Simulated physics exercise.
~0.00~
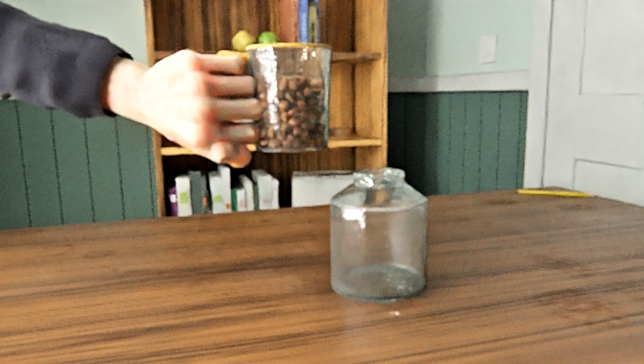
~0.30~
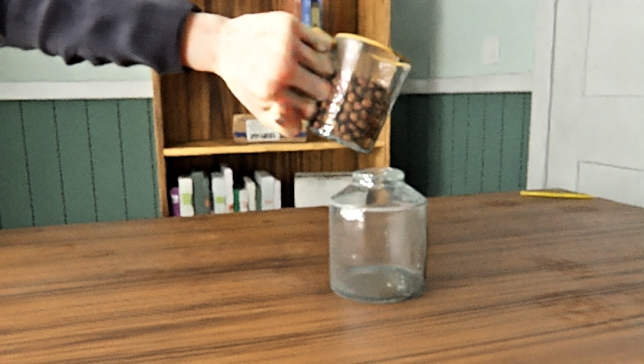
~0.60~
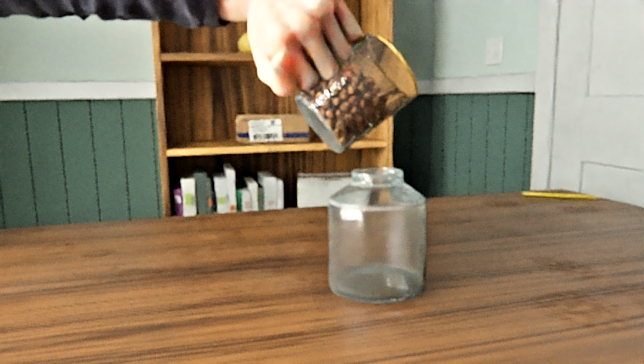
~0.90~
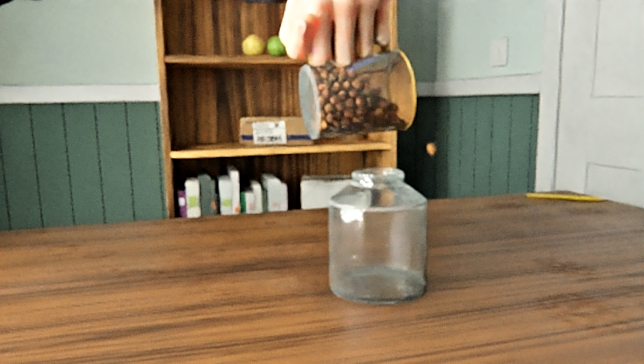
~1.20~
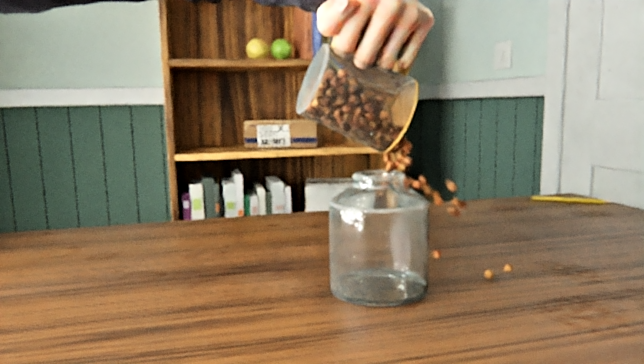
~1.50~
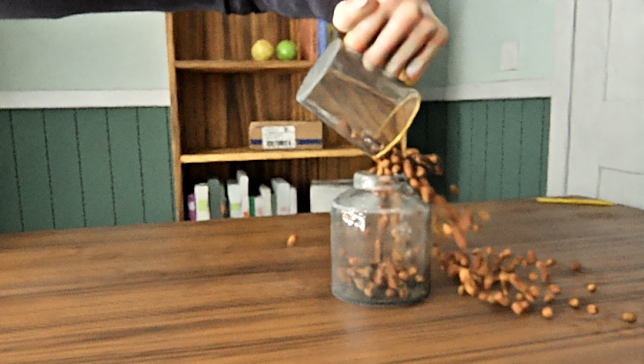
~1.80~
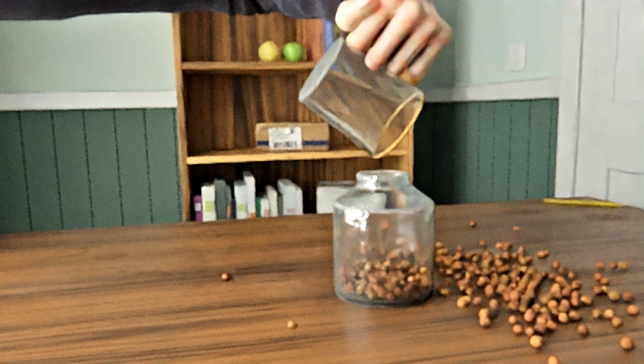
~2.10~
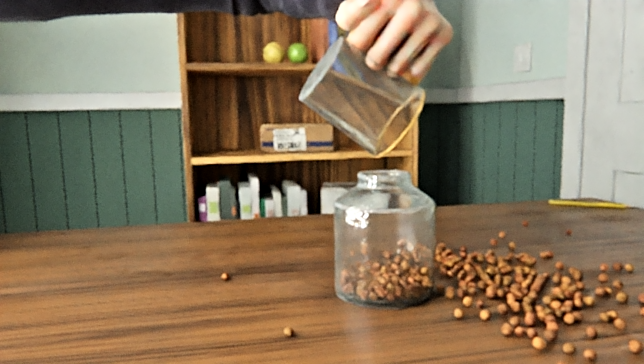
Over a wooden table, a hand tips brown balls from a glass cup, spilling most beside a jar.
